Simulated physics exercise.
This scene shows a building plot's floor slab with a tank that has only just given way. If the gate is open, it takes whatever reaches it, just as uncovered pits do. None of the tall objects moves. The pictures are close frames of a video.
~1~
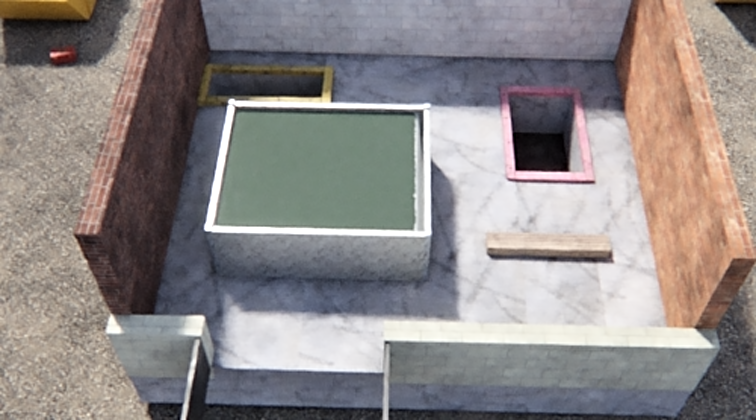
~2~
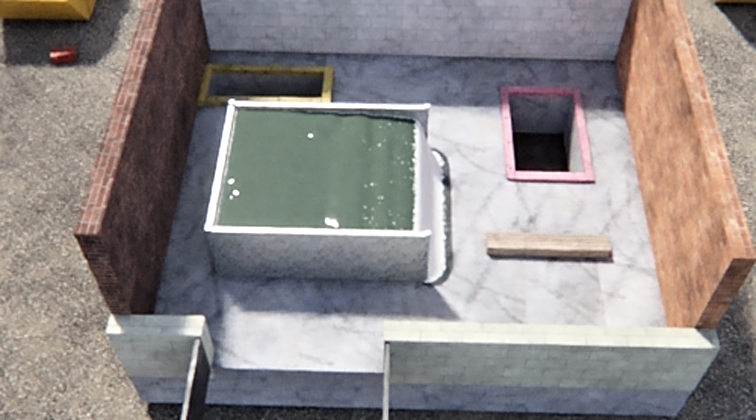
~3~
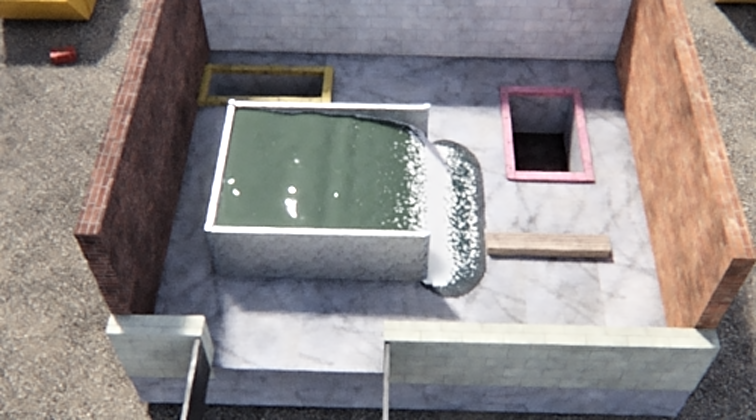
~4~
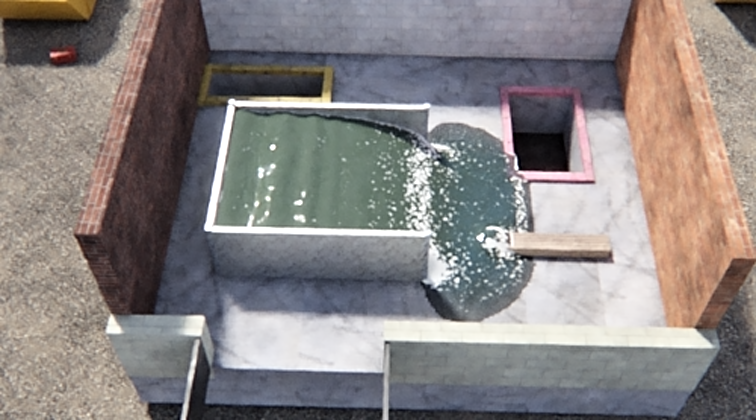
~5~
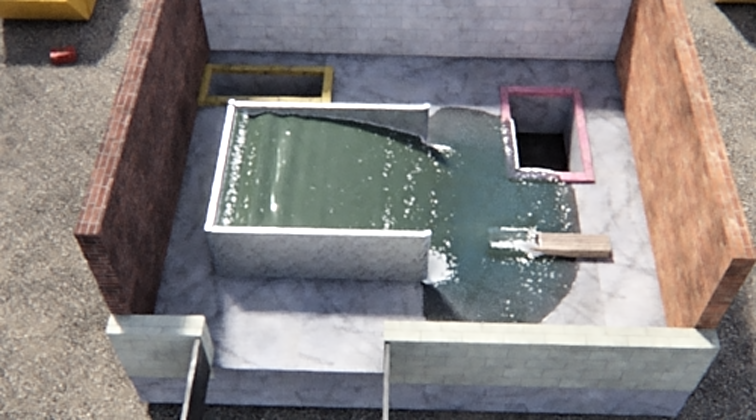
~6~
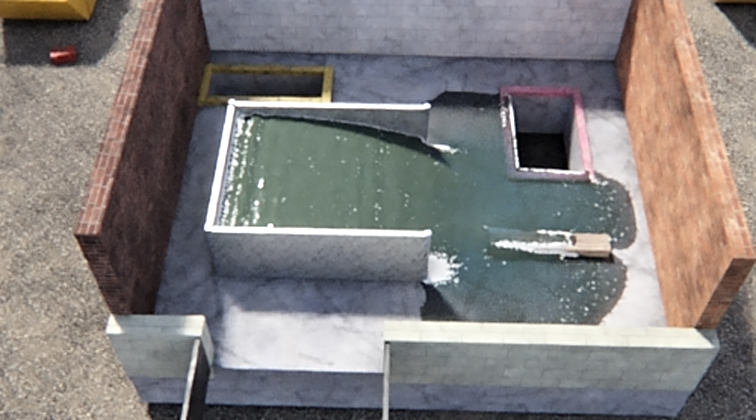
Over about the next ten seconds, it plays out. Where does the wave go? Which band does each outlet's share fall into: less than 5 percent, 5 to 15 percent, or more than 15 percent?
Shares: The gate, 5 to 15 percent; the yellow pit, less than 5 percent; the pink pit, more than 15 percent.
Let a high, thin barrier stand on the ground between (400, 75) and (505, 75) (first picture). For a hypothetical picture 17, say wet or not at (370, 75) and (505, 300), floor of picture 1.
Spared, then swamped.
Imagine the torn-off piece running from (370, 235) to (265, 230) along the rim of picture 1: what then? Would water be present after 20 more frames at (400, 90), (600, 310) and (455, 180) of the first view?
Listed in order, they come out without a puddle, sitting in a pool and without a puddle.
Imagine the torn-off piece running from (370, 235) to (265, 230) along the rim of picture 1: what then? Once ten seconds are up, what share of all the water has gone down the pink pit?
About 0 percent ends up in the pink pit, by my reckoning.
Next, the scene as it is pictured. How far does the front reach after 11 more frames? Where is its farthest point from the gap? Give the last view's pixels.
I'd put it around (611, 64).
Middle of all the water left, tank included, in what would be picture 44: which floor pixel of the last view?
I'd point to (438, 209).
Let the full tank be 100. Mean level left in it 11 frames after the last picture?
I make it 32 per cent.
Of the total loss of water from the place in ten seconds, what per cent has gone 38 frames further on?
Estimate: 70 %.
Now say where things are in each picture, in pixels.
The open tank at (324, 169) is whole and still, in the first picture.
Water pours out at (423, 200) and has run to a hidden place, in the second picture.
Water pours out at (423, 201) and has run to (448, 145), in the third picture.
Water pours out at (423, 203) and has run to (481, 134), in the fourth picture.
The front is at (567, 282), out from the gap at (423, 203), in the fifth picture.
The front is at (623, 197), out from the gap at (423, 204), in the sixth picture.
A moment on, water covers 45 % of the floor; the gate 0 %, the yellow pit 0 %, the pink pit 6 %.
Next, water covers 50 % of the floor; the gate 0 %, the yellow pit 0 %, the pink pit 13 %.
Then, water covers 60 % of the floor; the gate 0 %, the yellow pit 0 %, the pink pit 22 %.
Later, water covers 95 % of the floor; the gate 2 %, the yellow pit 0 %, the pink pit 32 %.
In the end, water covers 95 % of the floor; the gate 8 %, the yellow pit 3 %, the pink pit 38 %.
